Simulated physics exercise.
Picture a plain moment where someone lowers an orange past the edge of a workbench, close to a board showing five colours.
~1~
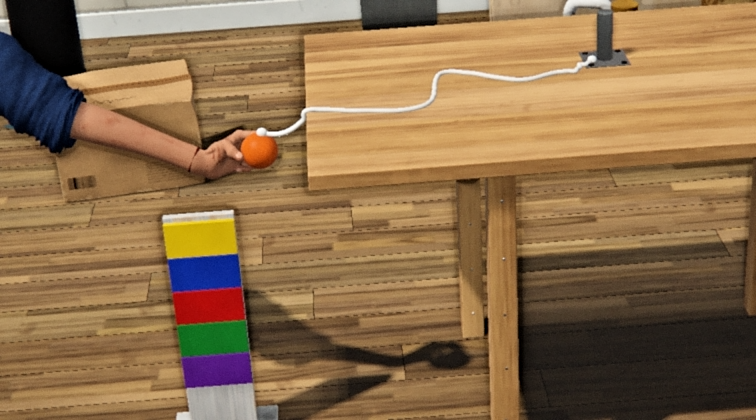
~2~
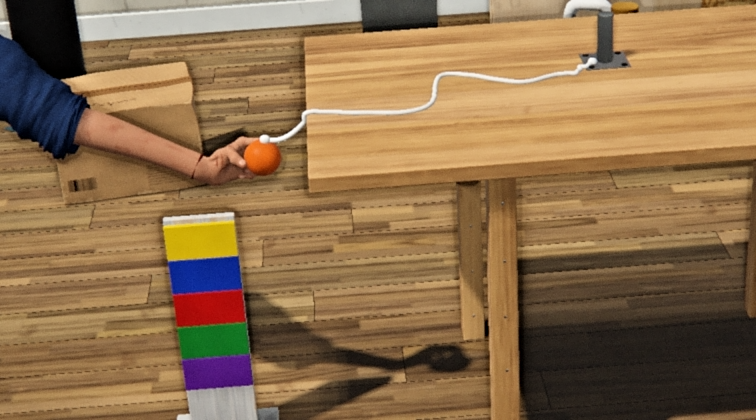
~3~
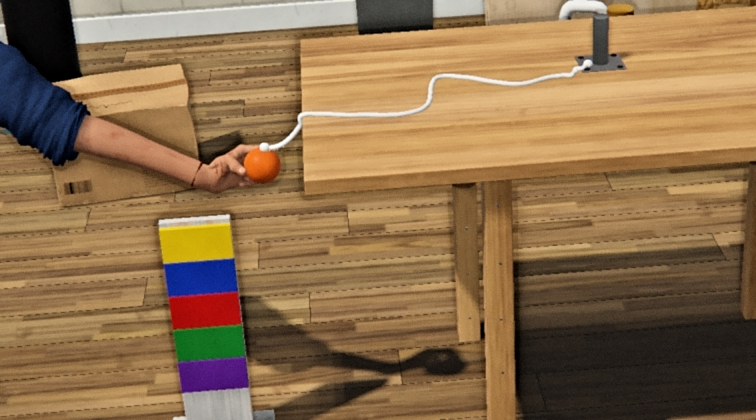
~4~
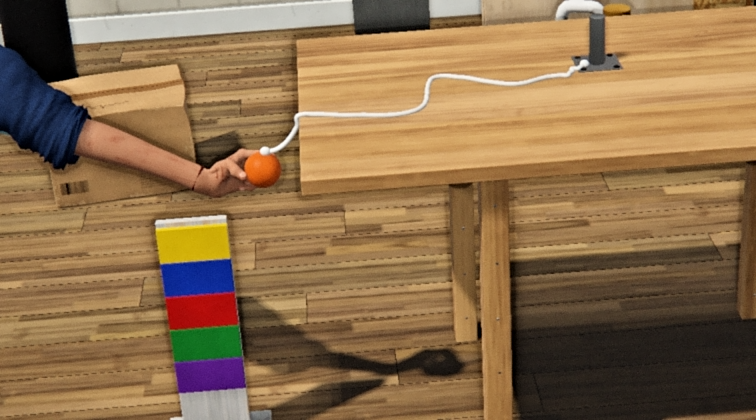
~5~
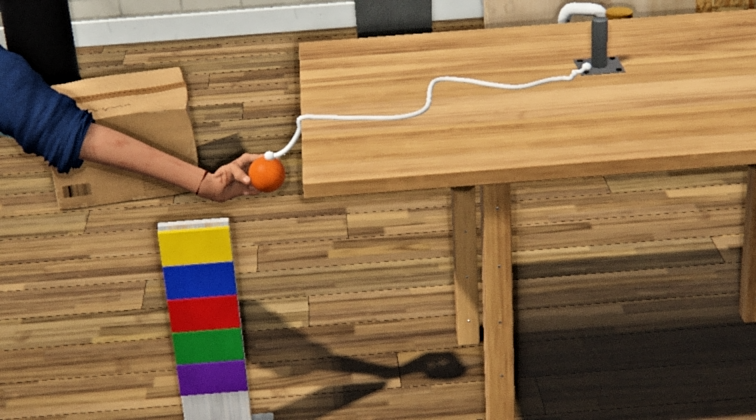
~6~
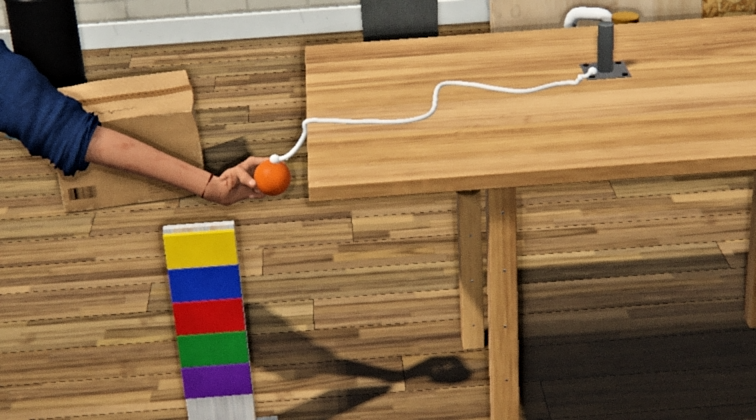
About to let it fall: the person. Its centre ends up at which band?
At the blue one.
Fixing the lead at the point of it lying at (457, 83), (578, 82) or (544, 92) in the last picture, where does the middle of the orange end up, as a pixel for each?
The pixel places are (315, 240), (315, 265) and (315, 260), one per try.
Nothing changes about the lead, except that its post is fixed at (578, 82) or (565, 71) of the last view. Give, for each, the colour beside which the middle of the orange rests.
It comes out red the first time and red the second time.
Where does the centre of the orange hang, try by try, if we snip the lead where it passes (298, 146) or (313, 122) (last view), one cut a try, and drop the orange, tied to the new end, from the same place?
Respectively (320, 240) and (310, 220).
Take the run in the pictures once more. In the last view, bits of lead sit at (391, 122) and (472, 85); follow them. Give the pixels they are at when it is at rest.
(307, 127) and (446, 93), roughly.
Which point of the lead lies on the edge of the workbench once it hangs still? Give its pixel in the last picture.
Look close to (398, 122) - that's the one.
Soon after, orange near (284, 258); level with yellow.
Then, orange near (331, 264); level with blue.
Further on, orange near (309, 270); level with blue.
At rest, orange near (317, 270); level with blue. Its centre hangs level with the blue band.
